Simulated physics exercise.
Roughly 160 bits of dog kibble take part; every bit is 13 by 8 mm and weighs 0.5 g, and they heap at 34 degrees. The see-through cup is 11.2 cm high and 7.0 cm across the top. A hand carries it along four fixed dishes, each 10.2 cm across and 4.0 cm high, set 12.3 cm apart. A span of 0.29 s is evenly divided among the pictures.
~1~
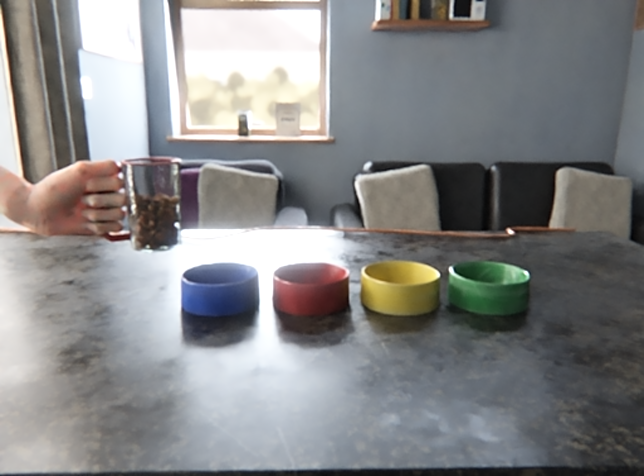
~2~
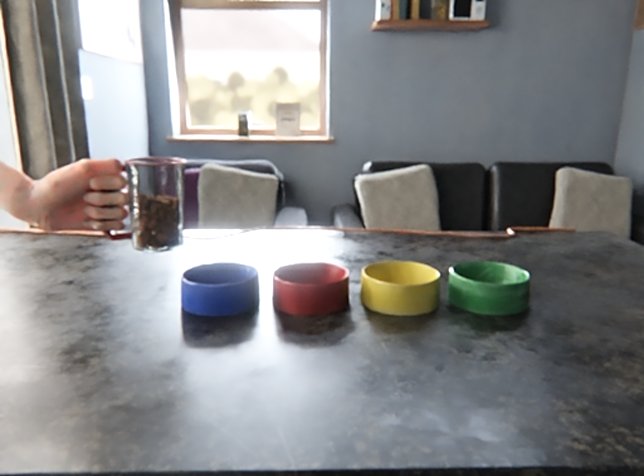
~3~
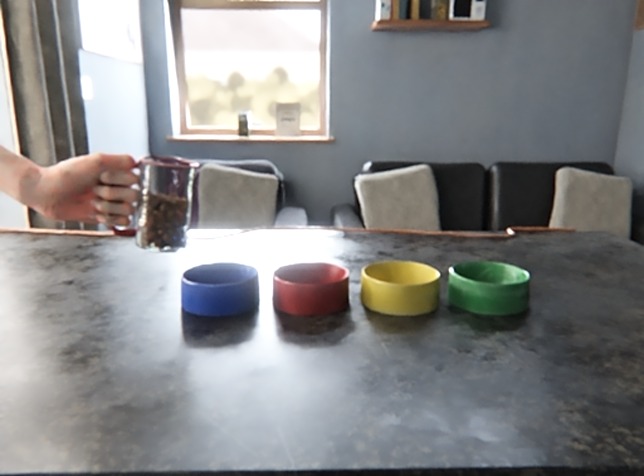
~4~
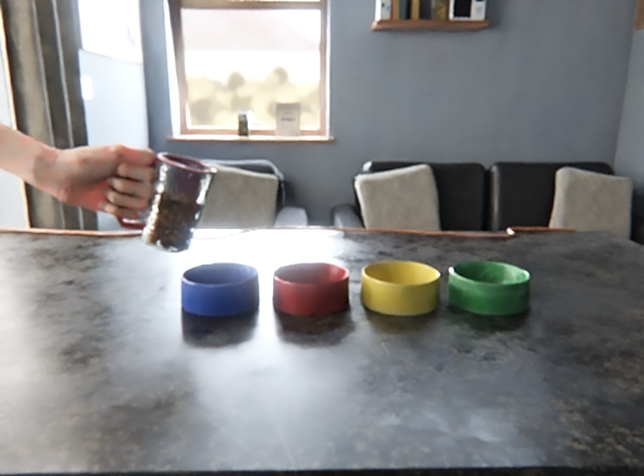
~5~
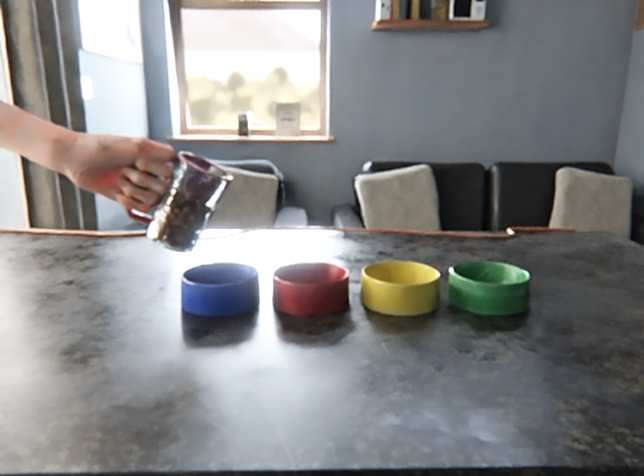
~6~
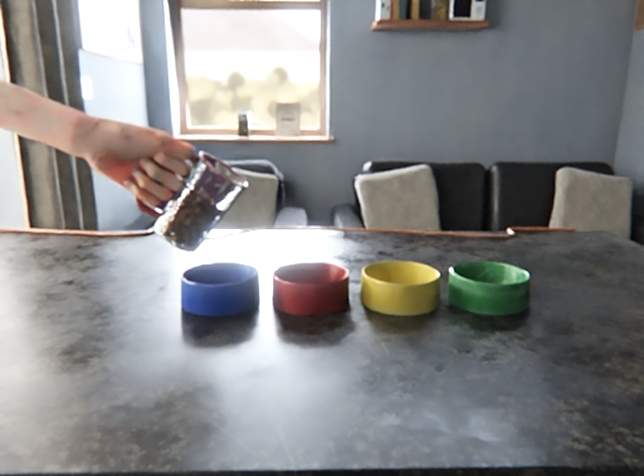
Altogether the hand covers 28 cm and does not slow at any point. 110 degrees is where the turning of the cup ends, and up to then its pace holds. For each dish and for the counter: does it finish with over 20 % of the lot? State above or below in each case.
In each case: Red below, blue below, green below, yellow above, counter below.
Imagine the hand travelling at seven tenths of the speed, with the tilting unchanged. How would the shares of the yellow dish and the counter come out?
Yellow: 60; counter: 20.
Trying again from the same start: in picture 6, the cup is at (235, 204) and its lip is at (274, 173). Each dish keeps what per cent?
The red dish keeps 0, the blue one 0, the green one 0 and the yellow one 80.
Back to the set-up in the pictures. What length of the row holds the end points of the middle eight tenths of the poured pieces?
It spans roughly 6 centimetres along the row.
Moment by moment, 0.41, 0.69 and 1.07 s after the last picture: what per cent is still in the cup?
Around 100 per cent at the first moment, 80 at the second and 30 at the third.
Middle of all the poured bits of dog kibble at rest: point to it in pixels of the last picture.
Near (406, 288).
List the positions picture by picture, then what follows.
The first frame shows cup at (154, 204), tilt 0 degrees, lip at (179, 161), moved 0.0 cm; middle of the pieces at (151, 217); blue dish at (220, 273); red dish at (311, 273); yellow dish at (400, 273); green dish at (489, 273).
The second frame shows cup at (157, 204), tilt 2 degrees, lip at (183, 162), moved 0.4 cm; middle of the pieces at (153, 217).
The third frame shows cup at (165, 204), tilt 9 degrees, lip at (196, 166), moved 1.4 cm; middle of the pieces at (160, 216).
The fourth frame shows cup at (176, 204), tilt 18 degrees, lip at (214, 172), moved 2.9 cm; middle of the pieces at (169, 215).
The fifth frame shows cup at (188, 204), tilt 27 degrees, lip at (231, 179), moved 4.4 cm; middle of the pieces at (179, 214).
The sixth frame shows cup at (199, 204), tilt 36 degrees, lip at (246, 186), moved 5.9 cm; middle of the pieces at (189, 212); blue dish at (220, 273); red dish at (311, 273); yellow dish at (400, 273); green dish at (489, 273).
Then, 0.41 s after the last picture, tilt 103 degrees; cup holds 100 %.
Then, 0.69 s after the last picture, tilt 110 degrees; cup holds 80 %, yellow 15 %.
Then, 1.07 s after the last picture, tilt 110 degrees; cup holds 30 %, yellow 65 %.
In the end, red 0 %, blue 0 %, green 0 %, yellow 90 %, counter 5 %, cup 5 %.
